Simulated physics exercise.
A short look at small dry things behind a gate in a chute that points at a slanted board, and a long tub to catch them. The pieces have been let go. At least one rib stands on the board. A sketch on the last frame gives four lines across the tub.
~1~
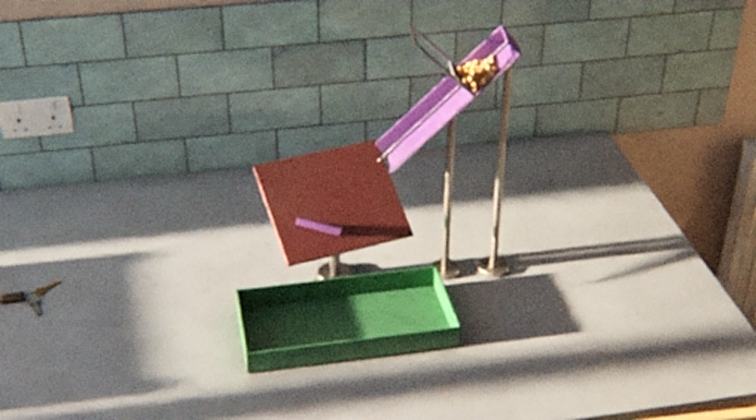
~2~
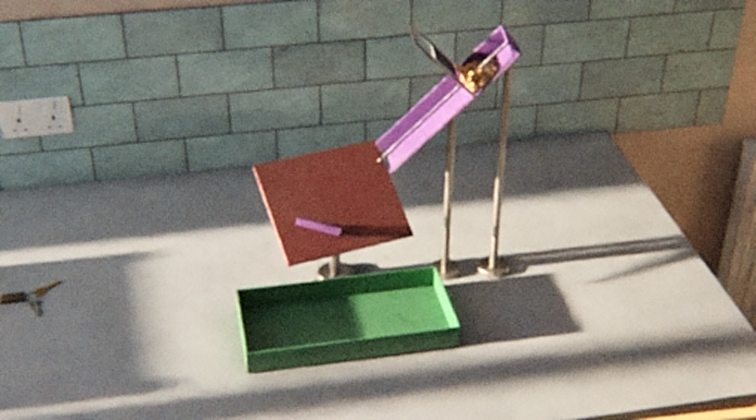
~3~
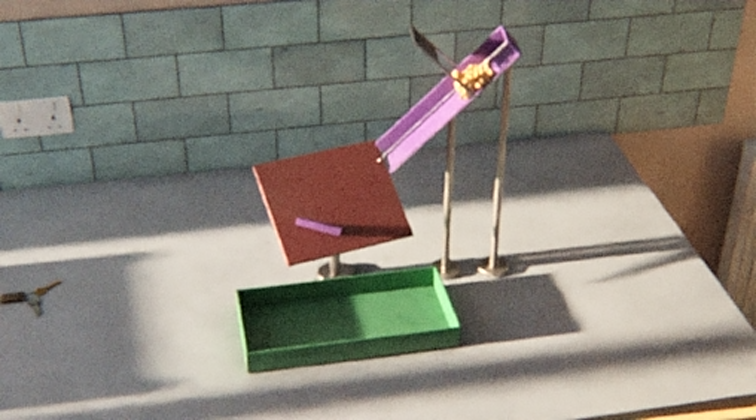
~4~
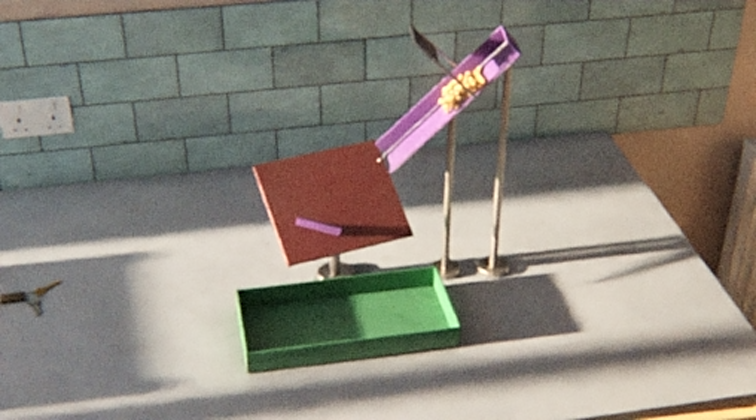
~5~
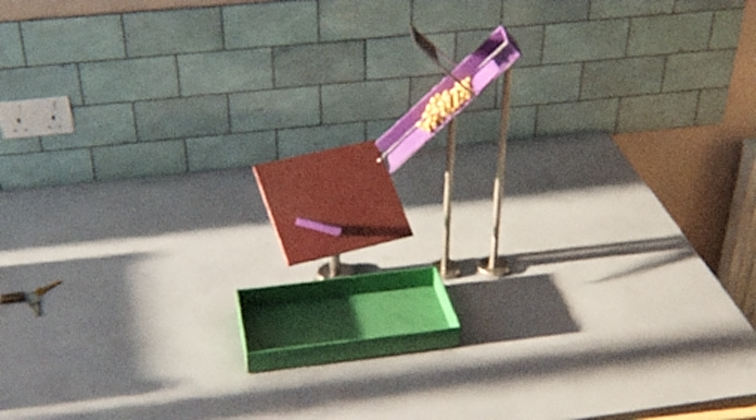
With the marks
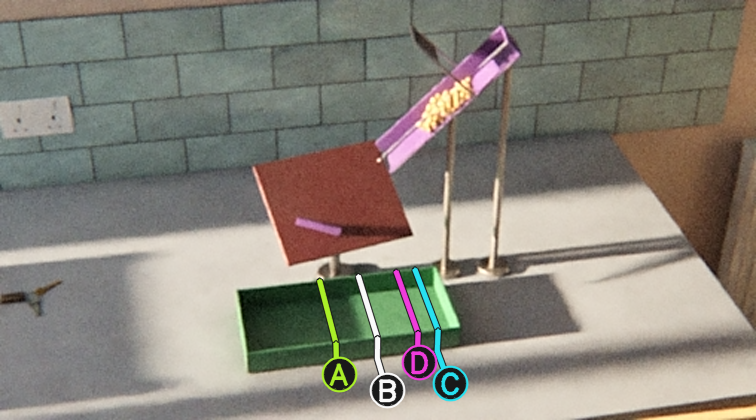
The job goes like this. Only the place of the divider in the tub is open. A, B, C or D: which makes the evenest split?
Line B.
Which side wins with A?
More lands on the right.
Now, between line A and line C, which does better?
That is line A.
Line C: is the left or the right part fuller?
More lands on the left.
On the marked copy, line A crosses the front rim at (335, 342); line B crosses the front rim at (377, 337); line C crosses the front rim at (437, 329); line D crosses the front rim at (417, 332).
If A is chosen, of what is caught, about a quarter on the left of the divider, most on the right.
If B is chosen, of what is caught, about a third on the left of the divider, about two thirds on the right.
If C is chosen, of what is caught, nearly all on the left of the divider, a small part on the right.
If D is chosen, of what is caught, most on the left of the divider, a small part on the right.
